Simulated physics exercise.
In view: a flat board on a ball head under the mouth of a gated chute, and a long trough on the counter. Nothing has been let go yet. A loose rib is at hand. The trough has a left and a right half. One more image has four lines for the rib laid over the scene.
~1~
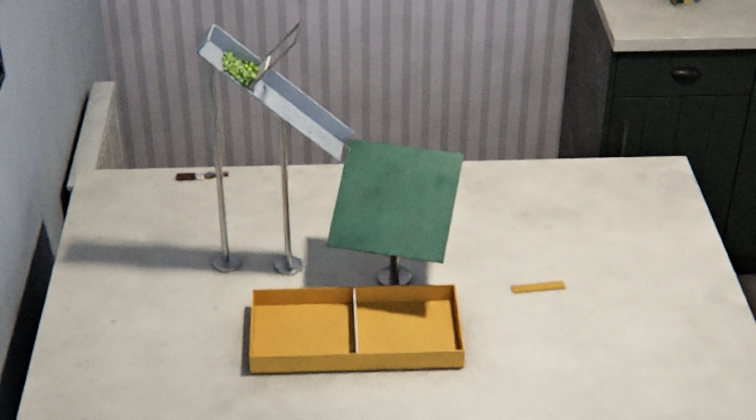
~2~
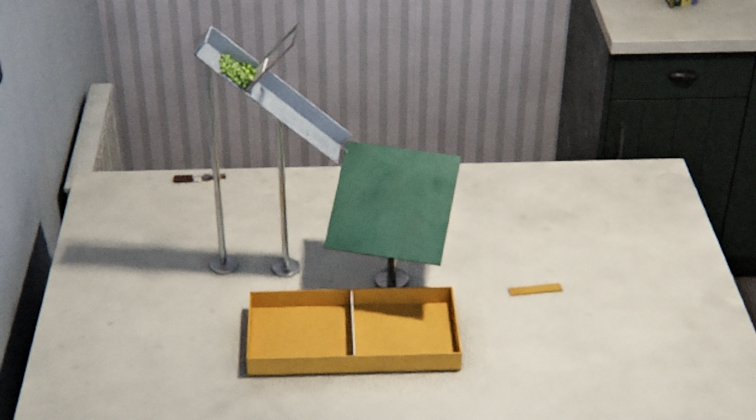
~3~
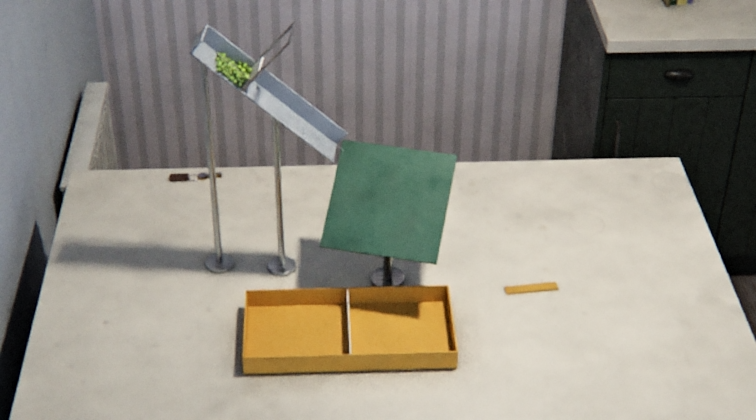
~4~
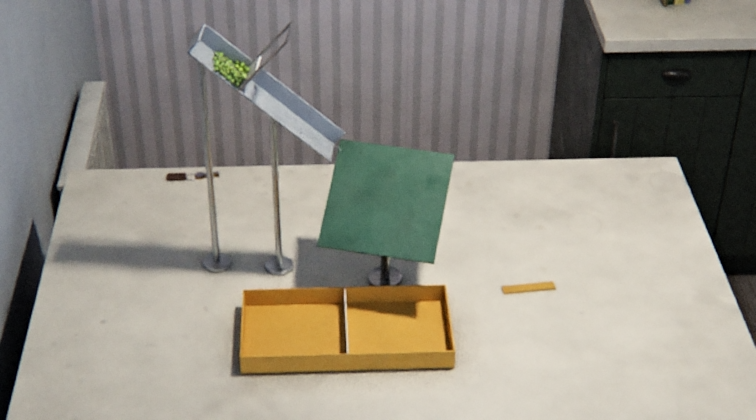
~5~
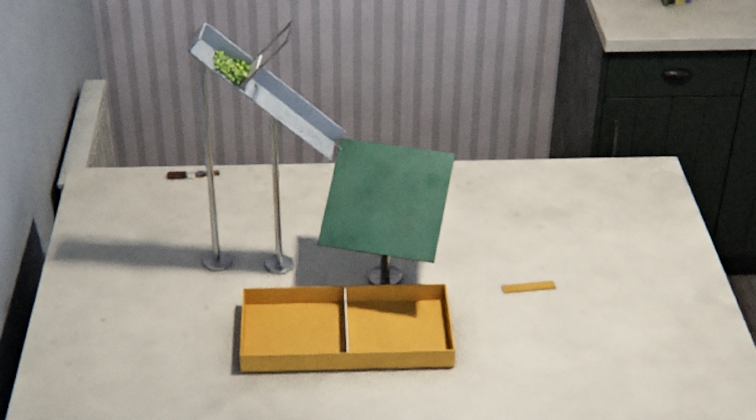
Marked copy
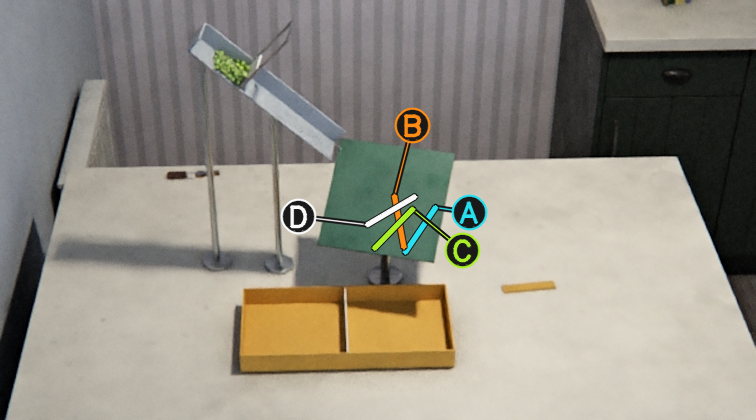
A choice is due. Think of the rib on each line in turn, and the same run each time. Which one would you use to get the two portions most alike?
C is best.
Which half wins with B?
Right.
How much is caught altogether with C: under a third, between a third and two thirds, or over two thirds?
Over two thirds.
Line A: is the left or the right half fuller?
The right half.
On the marked copy, line A from (435, 207) to (405, 252); line B from (394, 196) to (403, 247); line C from (412, 209) to (374, 248); line D from (414, 196) to (367, 224).
With A, of what is caught, a small part in the left half, nearly all in the right.
With B, of what is caught, about a quarter in the left half, most in the right.
With C, of what is caught, about two thirds in the left half, about a third in the right.
With D, of what is caught, most in the left half, a small part in the right.
